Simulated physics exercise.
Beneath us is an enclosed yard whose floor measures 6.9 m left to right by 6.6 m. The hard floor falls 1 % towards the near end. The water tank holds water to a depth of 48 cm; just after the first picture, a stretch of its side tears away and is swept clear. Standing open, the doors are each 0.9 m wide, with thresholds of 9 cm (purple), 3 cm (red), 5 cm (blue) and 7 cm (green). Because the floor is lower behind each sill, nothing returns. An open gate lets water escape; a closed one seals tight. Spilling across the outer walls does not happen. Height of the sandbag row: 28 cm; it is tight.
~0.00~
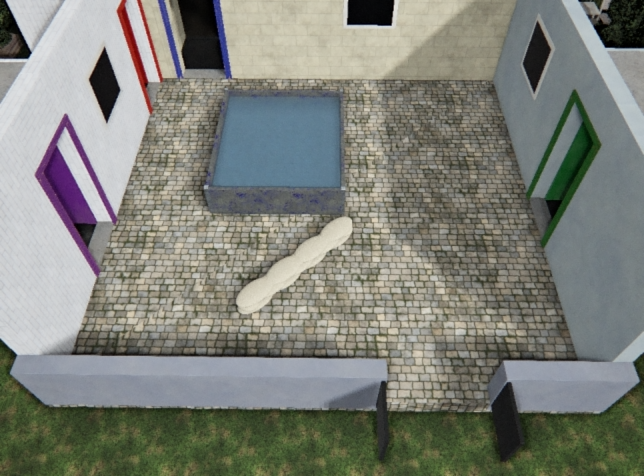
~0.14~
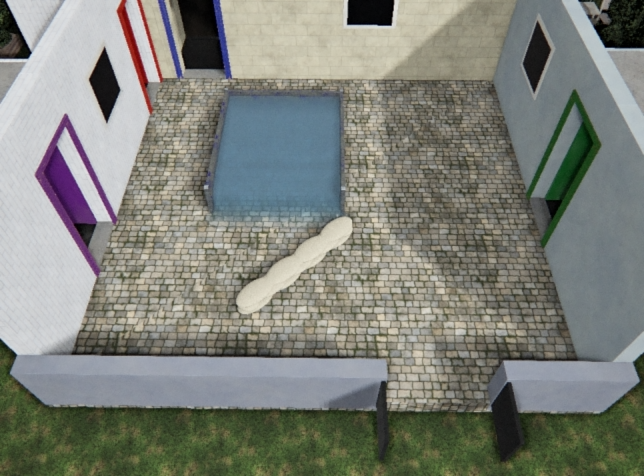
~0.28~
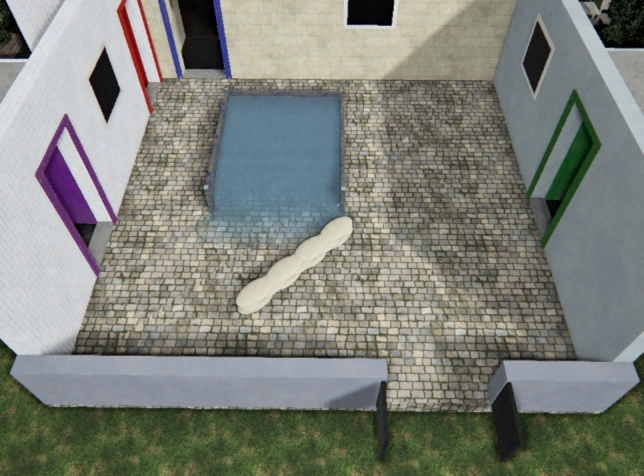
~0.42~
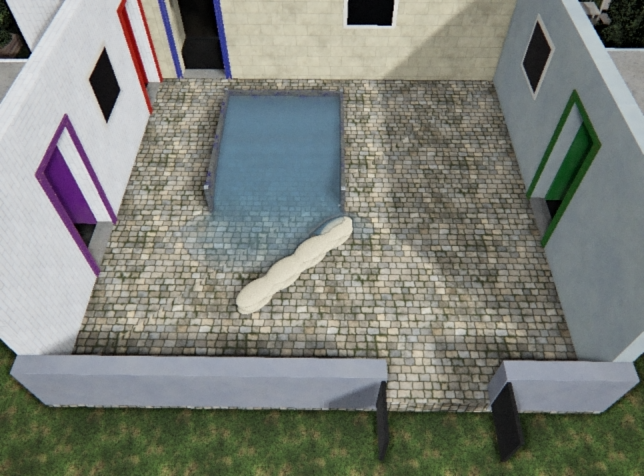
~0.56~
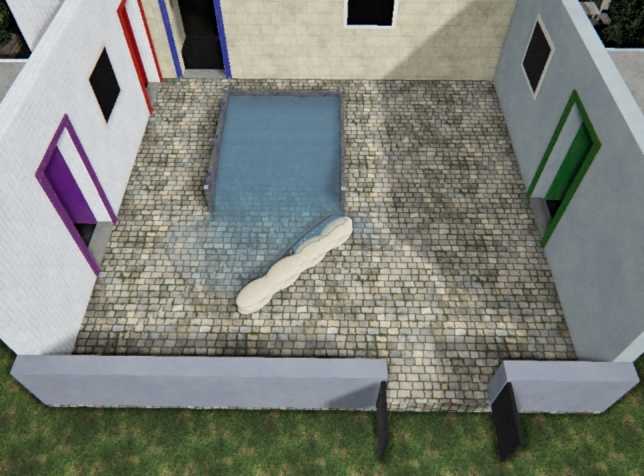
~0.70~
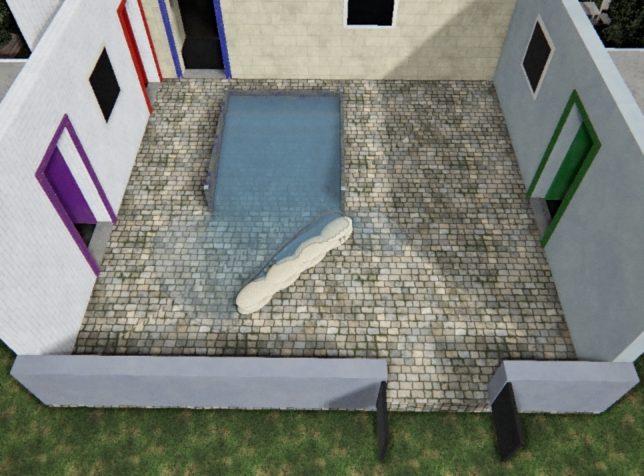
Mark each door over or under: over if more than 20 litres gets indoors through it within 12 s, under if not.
Purple door: Over, red door: Over, blue door: Over, green door: Under.
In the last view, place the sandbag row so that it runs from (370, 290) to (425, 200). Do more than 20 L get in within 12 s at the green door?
Then the green door stays short of the limit.
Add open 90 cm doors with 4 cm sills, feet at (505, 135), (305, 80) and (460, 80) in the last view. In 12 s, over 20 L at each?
Per doorway, in order: Insufficient / insufficient / insufficient.
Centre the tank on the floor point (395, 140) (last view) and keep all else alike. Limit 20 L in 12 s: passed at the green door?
In that case green comes out short of the limit.
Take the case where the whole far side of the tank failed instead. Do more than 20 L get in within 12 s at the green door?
Well, at green it would be too little.
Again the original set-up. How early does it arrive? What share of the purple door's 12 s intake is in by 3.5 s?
Share by then: ~ 15 %.
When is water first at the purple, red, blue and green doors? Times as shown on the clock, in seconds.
Purple: 1.8 s; red: 4.5 s; blue: 5.5 s; green: 2.6 s.
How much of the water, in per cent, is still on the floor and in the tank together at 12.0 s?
86 %.
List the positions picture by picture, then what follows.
The water tank at (280, 139) is whole and still, 48 cm deep, in the first picture.
The front is at (343, 221), 1.1 m from the gap at (277, 205); 0.4 m2 of floor is under water; 48 cm left at the back of the water tank, in the second picture.
The front is at (202, 228), 1.3 m from the gap at (277, 206); 1.2 m2 of floor is under water; 48 cm left at the back of the water tank, in the third picture.
Water pours out at (277, 206) and has run 1.5 m, to (365, 233); typically 9 cm deep outside, 48 cm at the water tank's back, in the fourth picture.
The front is at (189, 275), 1.8 m from the gap at (277, 206); 2.9 m2 of floor is under water; 48 cm left at the back of the water tank, in the fifth picture.
The front is at (210, 321), 2.2 m from the gap at (277, 206); 3.7 m2 of floor is under water; 48 cm left at the back of the water tank, in the sixth picture.
After 1.4 s water covers 20 % of the floor and is deepest (34 cm) near (324, 232); purple door not reached, red door not reached, blue door not reached, green door not reached.
After 2.2 s water covers 30 % of the floor and is deepest (48 cm) near (95, 367); purple door 2 cm at the sill, 0 L in, red door not reached, blue door not reached, green door not reached.
After 3.5 s water covers 35 % of the floor and is deepest (32 cm) near (64, 380); purple door 20 cm at the sill, 14 L in, red door not reached, blue door not reached, green door 6 cm at the sill, 0 L in.
After 7.0 s water covers 70 % of the floor and is deepest (14 cm) near (583, 386); purple door 10 cm at the sill, 101 L in, red door 5 cm at the sill, 2 L in, blue door 11 cm at the sill, 15 L in, green door 8 cm at the sill, 0 L in.
After 12.0 s water covers 95 % of the floor and is deepest (10 cm) near (64, 380); purple door 7 cm at the sill, 102 L in, red door 6 cm at the sill, 61 L in, blue door 5 cm at the sill, 59 L in, green door 4 cm at the sill, 4 L in.
